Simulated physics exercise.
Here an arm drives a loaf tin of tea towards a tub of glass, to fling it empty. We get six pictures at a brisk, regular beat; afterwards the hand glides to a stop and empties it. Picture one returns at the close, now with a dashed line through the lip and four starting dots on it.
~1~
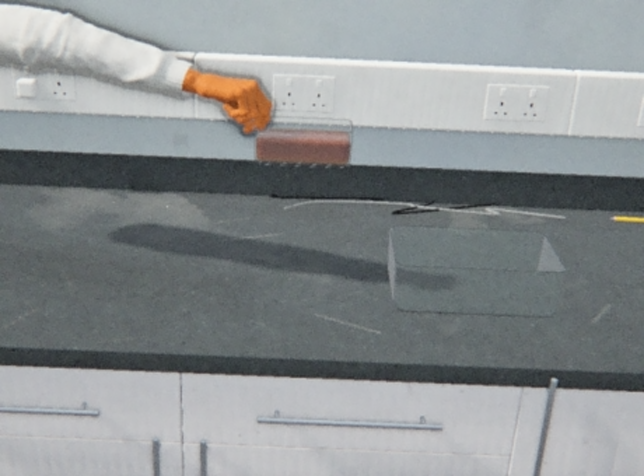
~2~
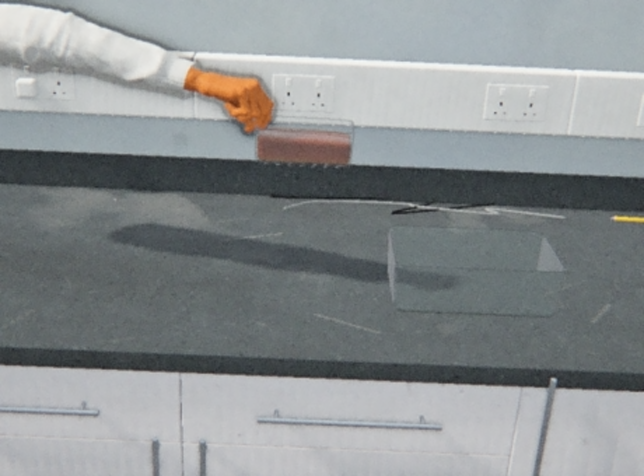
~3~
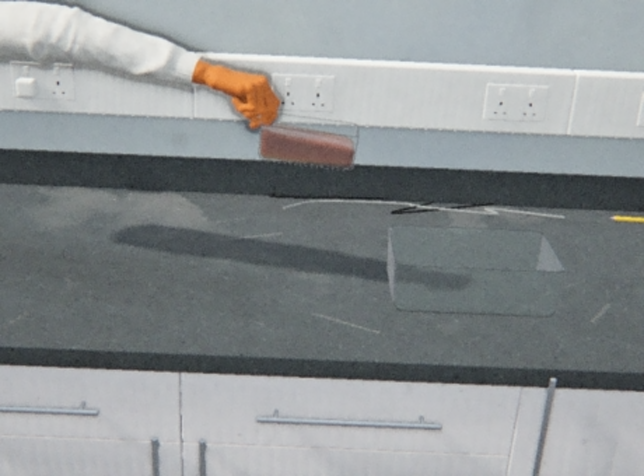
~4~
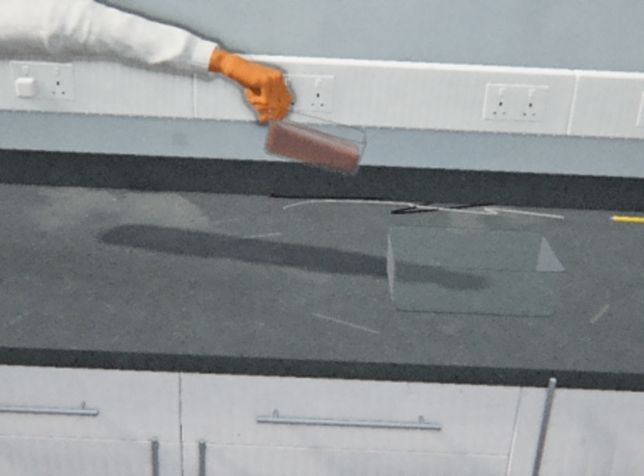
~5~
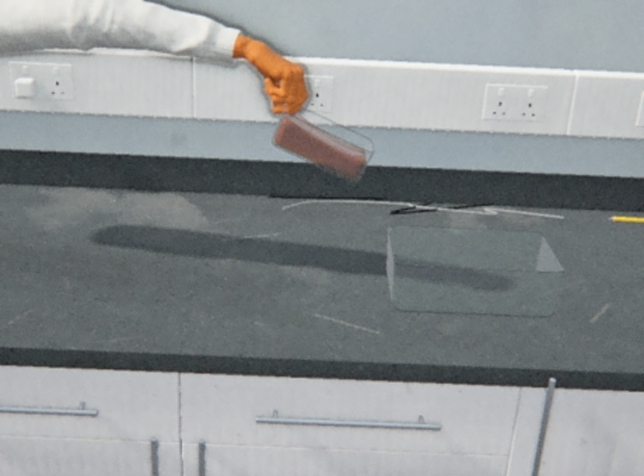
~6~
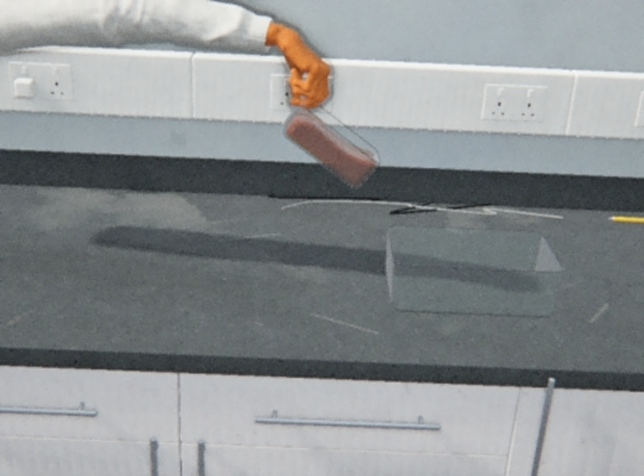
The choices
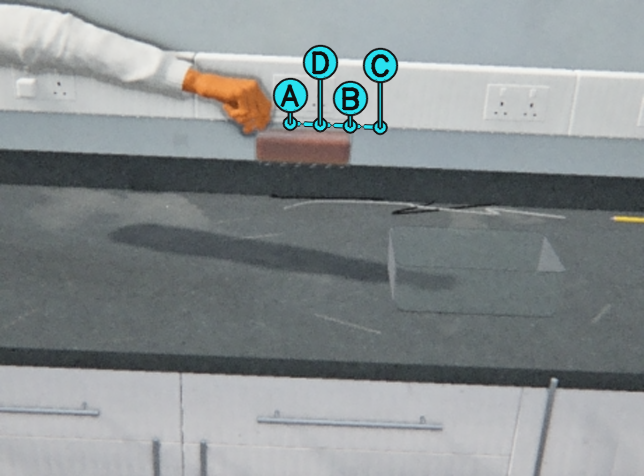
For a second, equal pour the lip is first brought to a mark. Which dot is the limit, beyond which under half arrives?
It is A.
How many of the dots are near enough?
All four.
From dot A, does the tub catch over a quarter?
Yes, clearly.
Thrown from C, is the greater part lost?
No, that is safe.
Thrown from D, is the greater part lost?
No, not at all.
On the marked copy, A at (290, 123); B at (350, 126); C at (380, 127); D at (320, 124).
With A, about 74 % lands in the tub, 21 % falls short and 5 % goes beside or beyond.
With B, about 84 % lands in the tub, 5 % falls short and 11 % goes beside or beyond.
With C, about 75 % lands in the tub, 3 % falls short and 22 % goes beside or beyond.
With D, about 84 % lands in the tub, 10 % falls short and 6 % goes beside or beyond.
